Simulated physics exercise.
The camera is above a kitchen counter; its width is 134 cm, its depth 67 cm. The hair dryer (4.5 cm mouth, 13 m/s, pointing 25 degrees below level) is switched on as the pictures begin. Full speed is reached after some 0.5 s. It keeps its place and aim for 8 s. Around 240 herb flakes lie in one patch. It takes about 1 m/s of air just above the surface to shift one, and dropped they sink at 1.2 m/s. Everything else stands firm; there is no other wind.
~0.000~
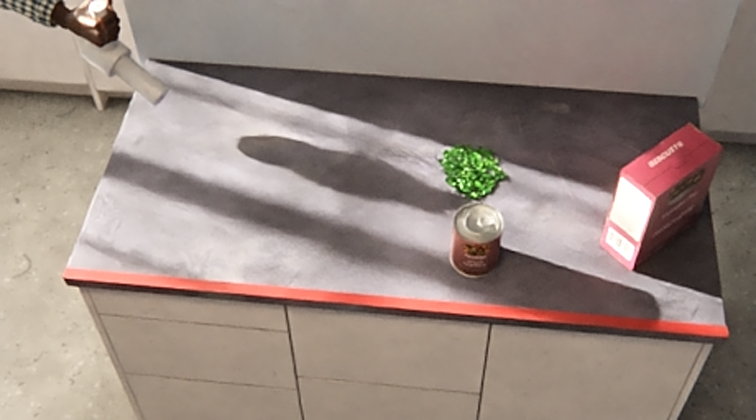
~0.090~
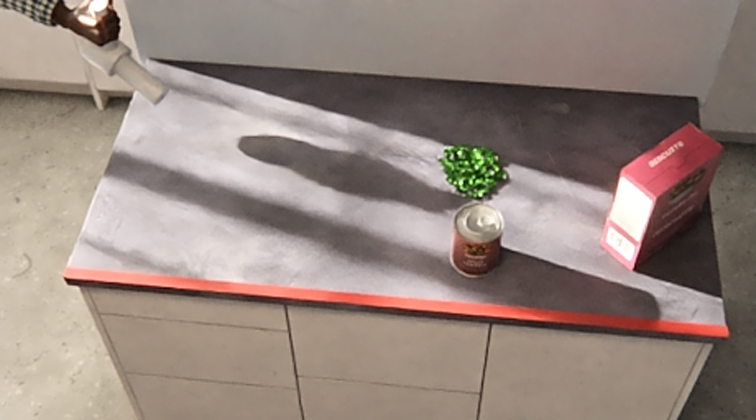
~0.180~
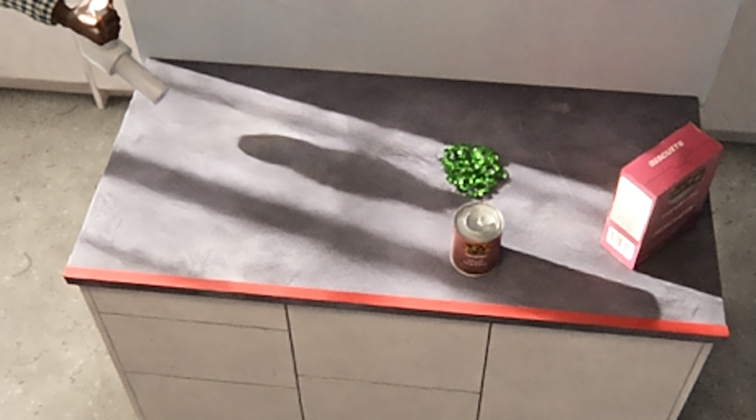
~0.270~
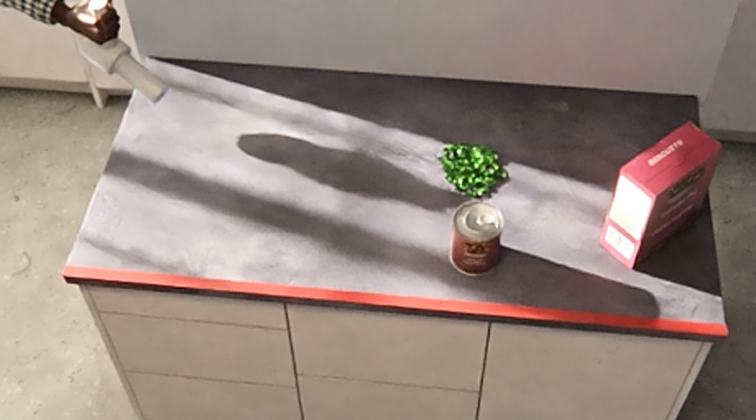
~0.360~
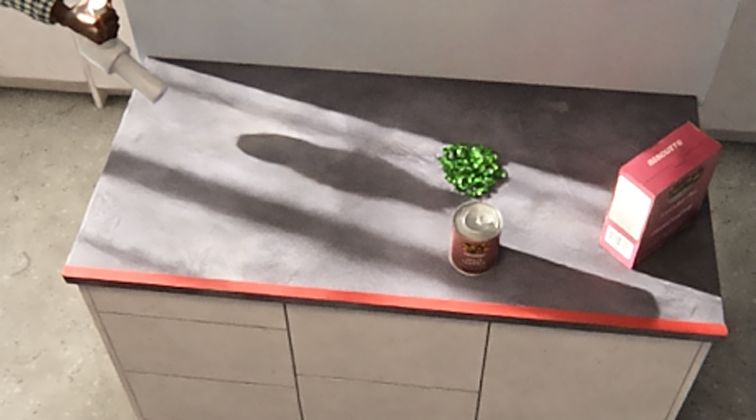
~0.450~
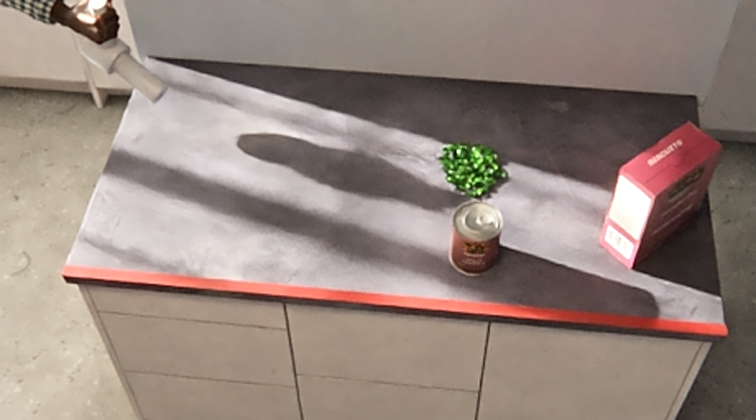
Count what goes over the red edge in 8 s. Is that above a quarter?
More than a quarter over the red edge: No.
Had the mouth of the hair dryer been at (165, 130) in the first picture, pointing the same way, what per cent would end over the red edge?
It would be near 0 %.
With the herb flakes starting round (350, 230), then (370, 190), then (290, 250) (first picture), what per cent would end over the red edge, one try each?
In turn about 100 %, 50 %, 100 %.
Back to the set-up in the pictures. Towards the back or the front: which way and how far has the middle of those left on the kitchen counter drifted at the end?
Towards the front, some 5 cm.
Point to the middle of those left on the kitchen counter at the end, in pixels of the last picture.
Near (654, 200).
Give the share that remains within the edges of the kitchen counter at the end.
About 30 %.
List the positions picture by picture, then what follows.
In the first picture, the middle of the herb flakes is near (469, 169), none has stirred yet and the mouth of the hair dryer is at (162, 97).
In the second picture, the middle of the herb flakes is near (470, 168), none has stirred yet and the red edge is centred on (386, 307).
In the third picture, the middle of the herb flakes is near (470, 167), none has stirred yet, the top of a tin is at (479, 221) and the top of a carton is at (674, 158).
In the fourth picture, the middle of the herb flakes is near (469, 167) and none has stirred yet.
In the fifth picture, the middle of the herb flakes is near (469, 167) and none has stirred yet.
In the sixth picture, the middle of the herb flakes is near (469, 166) and none has stirred yet.
After 1.6 s the count stands so, 0 % are over the red edge; the middle of those still in play is near (641, 210).
After 2.6 s the count stands so, 0 % are over the red edge; the middle of those still in play is near (641, 210).
After 4.4 s the count stands so, 0 % are over the red edge; the middle of those still in play is near (641, 209).
After 8.0 s, at the end, 0 % are over the red edge; the middle of those still in play is near (654, 200).
